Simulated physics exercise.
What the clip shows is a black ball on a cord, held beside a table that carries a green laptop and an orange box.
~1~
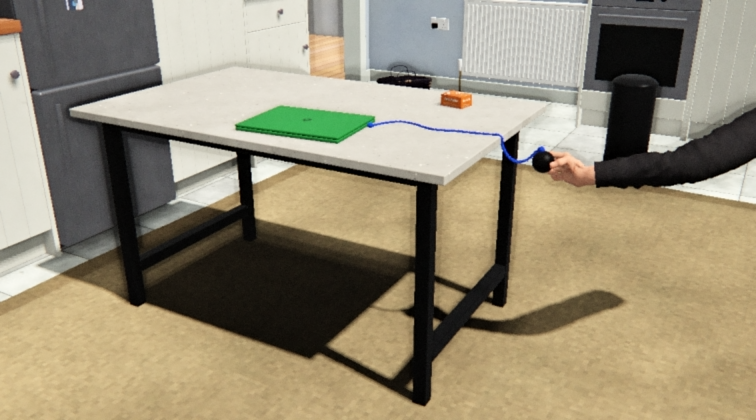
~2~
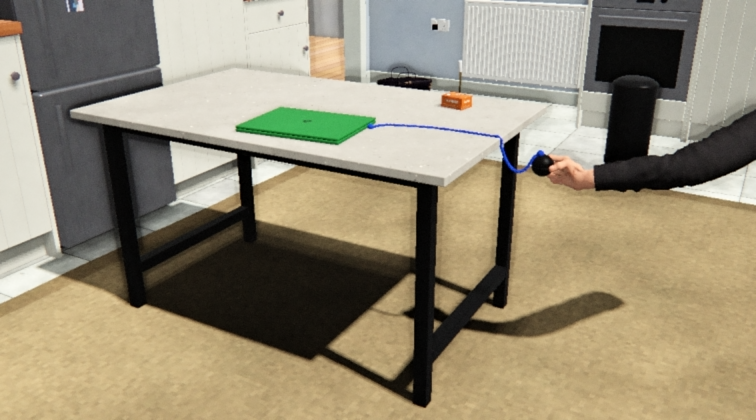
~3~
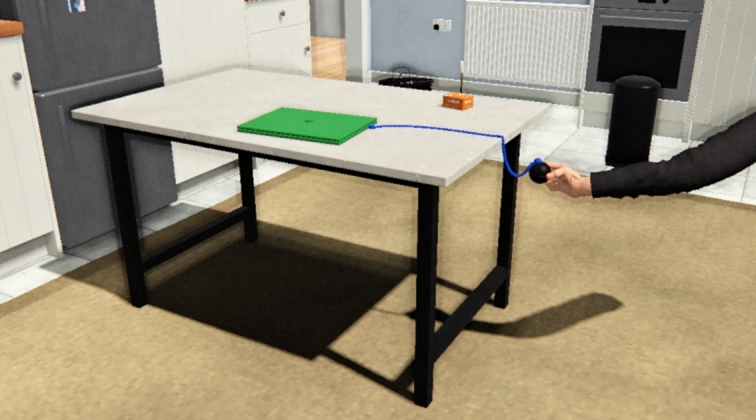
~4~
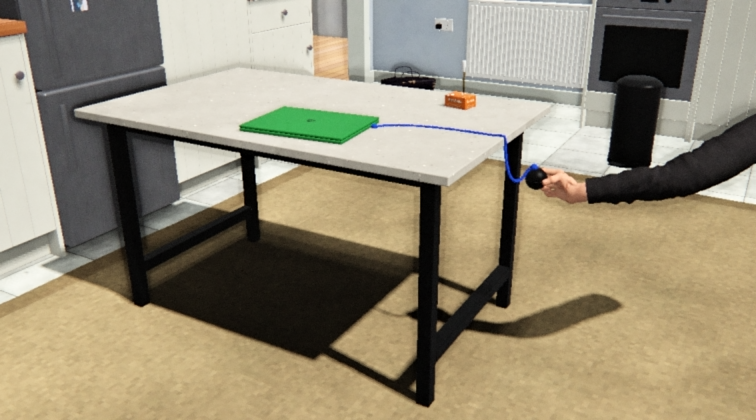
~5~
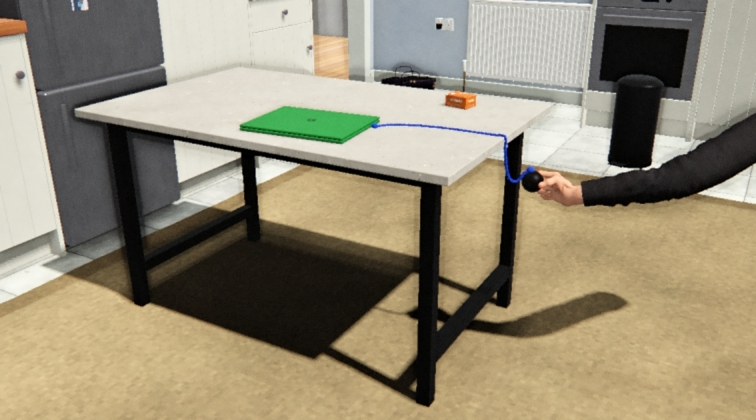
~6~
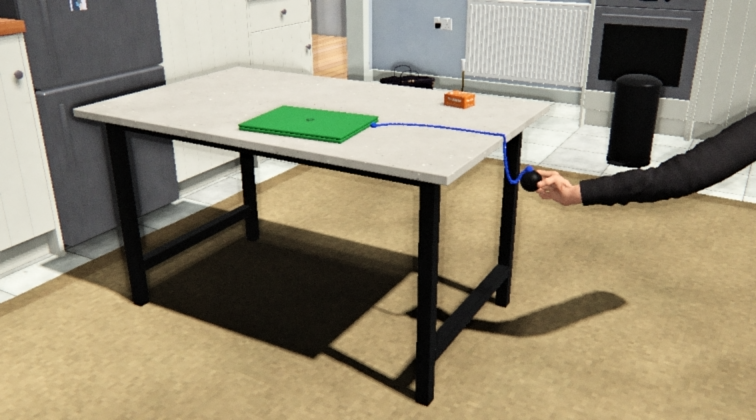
Hand holding a black ball on a blue cord beside a table, lowering it slightly leftward, green laptop and orange box staying still.
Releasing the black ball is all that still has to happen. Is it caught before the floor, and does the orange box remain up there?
Outcome: The black ball never lands; the orange box holds its spot.
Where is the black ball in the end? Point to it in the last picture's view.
That one winds up at (460, 241) in the last picture.
Then, 0.86 s past the final frame, ball in the air near (498, 246); laptop still; box still.
Then, 1.78 s past the final frame, ball in the air near (483, 249); laptop still; box still.
When it is over, ball in the air near (460, 241); laptop still; box still. The black ball ends up dangling and the orange box keeps its place.
